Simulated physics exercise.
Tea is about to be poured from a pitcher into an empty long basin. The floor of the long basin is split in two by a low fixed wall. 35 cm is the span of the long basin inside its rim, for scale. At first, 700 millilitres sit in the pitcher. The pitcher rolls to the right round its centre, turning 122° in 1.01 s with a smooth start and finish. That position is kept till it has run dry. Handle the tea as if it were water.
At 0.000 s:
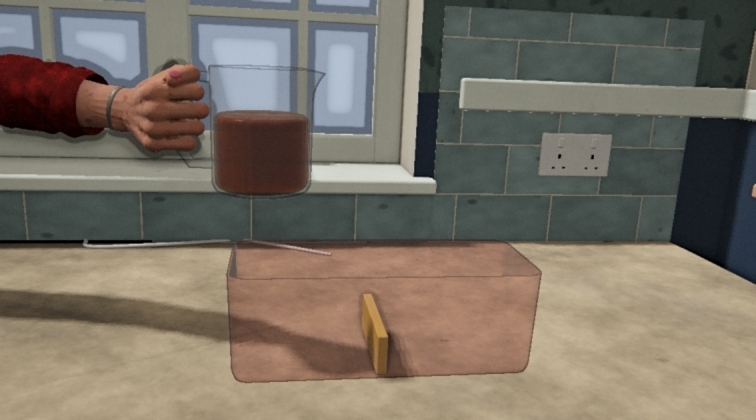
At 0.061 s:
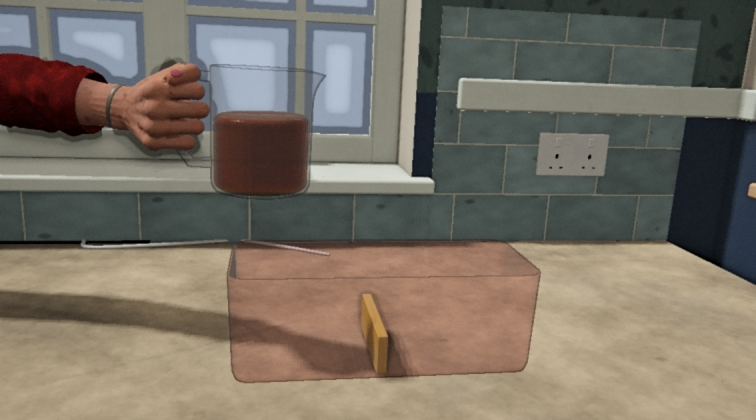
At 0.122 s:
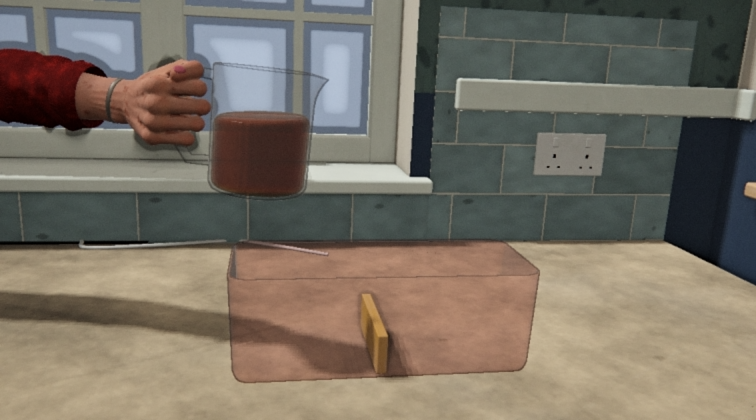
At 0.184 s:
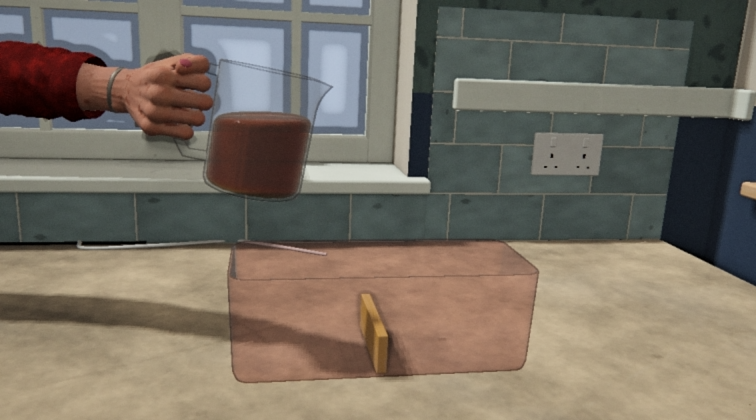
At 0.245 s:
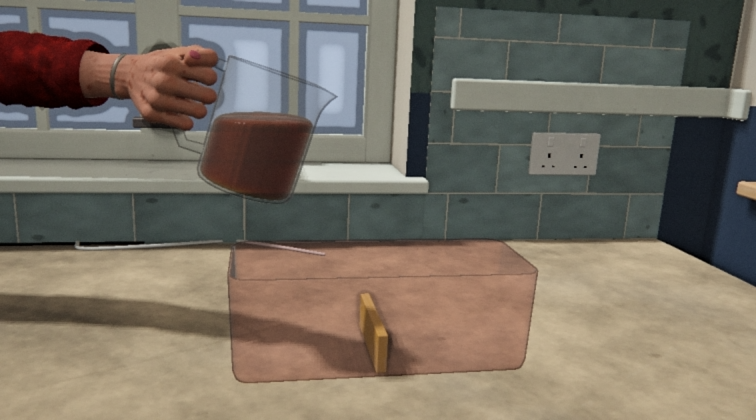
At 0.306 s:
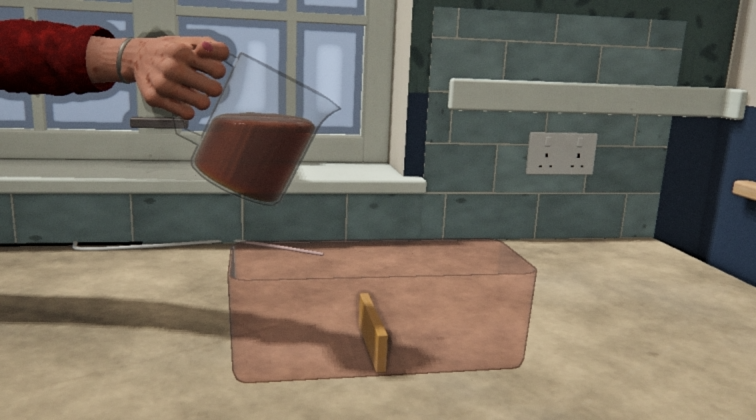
A clear pitcher of brown tea, held by a hand in a red sleeve, hangs upright above a long transparent basin on a countertop. It barely leans at first, then the hand tilts it steadily to the right, the tea shifting inside while the basin stays still.
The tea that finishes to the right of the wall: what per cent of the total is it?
It is about 43 per cent of the total.
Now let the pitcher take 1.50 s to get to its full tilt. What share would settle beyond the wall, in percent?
Then about 60 per cent.
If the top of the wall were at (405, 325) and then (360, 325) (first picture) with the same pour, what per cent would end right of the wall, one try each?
Roughly 10 per cent, then 65 per cent.
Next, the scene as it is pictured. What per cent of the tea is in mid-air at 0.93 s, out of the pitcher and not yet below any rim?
Near 12 percent.
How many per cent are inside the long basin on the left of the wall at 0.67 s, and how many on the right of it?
Around 1 on the left side and 2 on the right side.
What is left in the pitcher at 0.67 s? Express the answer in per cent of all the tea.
76 %.
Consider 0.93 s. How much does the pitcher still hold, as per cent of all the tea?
I'd estimate some 12 per cent.
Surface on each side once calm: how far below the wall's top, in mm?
Near 30 mm for the left and near 34 mm for the right.
After 0.67 s the tilt is 90° and 77 per cent is still to pour, 1 is left of the wall and 2 right of it.
After 0.93 s the tilt is 120° and 13 per cent is still to pour, 32 is left of the wall and 42 right of it.
After 1.21 s the tilt is 122° and 0 per cent is still to pour, 55 is left of the wall and 43 right of it.
After 1.51 s the tilt is 122° and 0 per cent is still to pour, 55 is left of the wall and 43 right of it.
In the end 55 per cent lies left of the wall, 43 right of it and 2 outside.
